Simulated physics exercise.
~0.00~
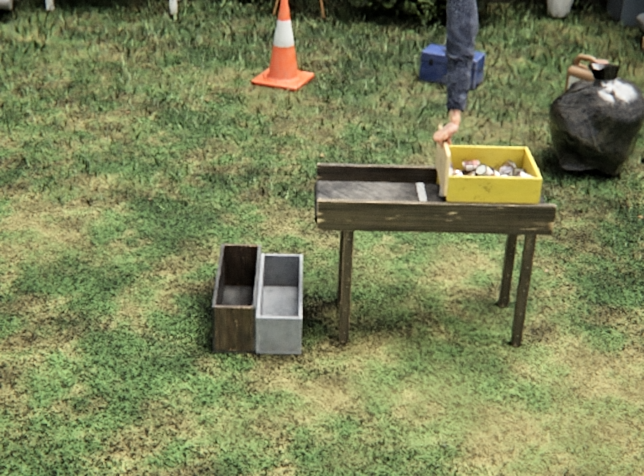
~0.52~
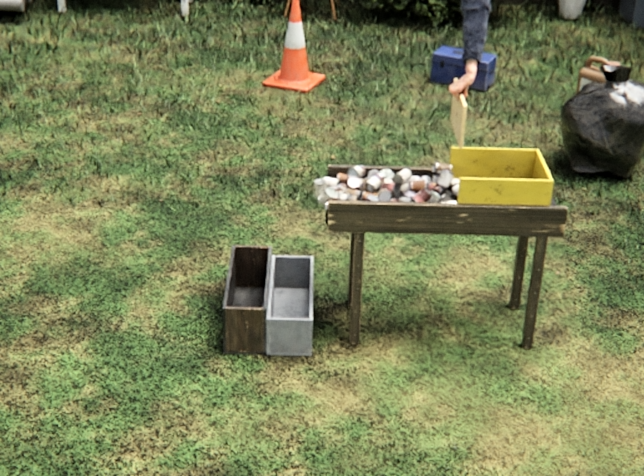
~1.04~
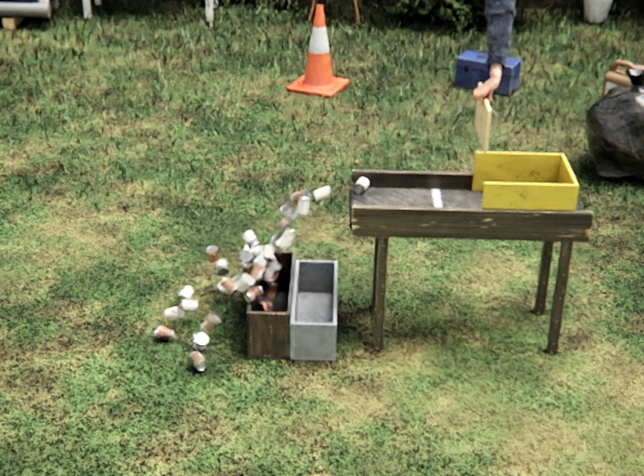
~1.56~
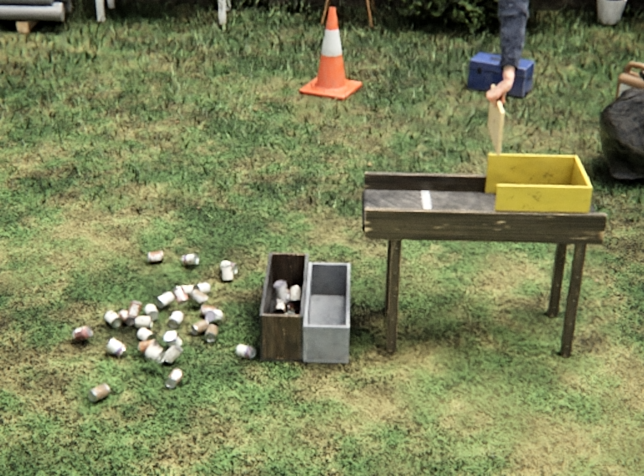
In this clip, a hand lifts a gate at a yellow pen and a belt carries many small tins left, spilling them off its end past a grey tub; some land in the black tub, but most end scattered on the grass beyond it.
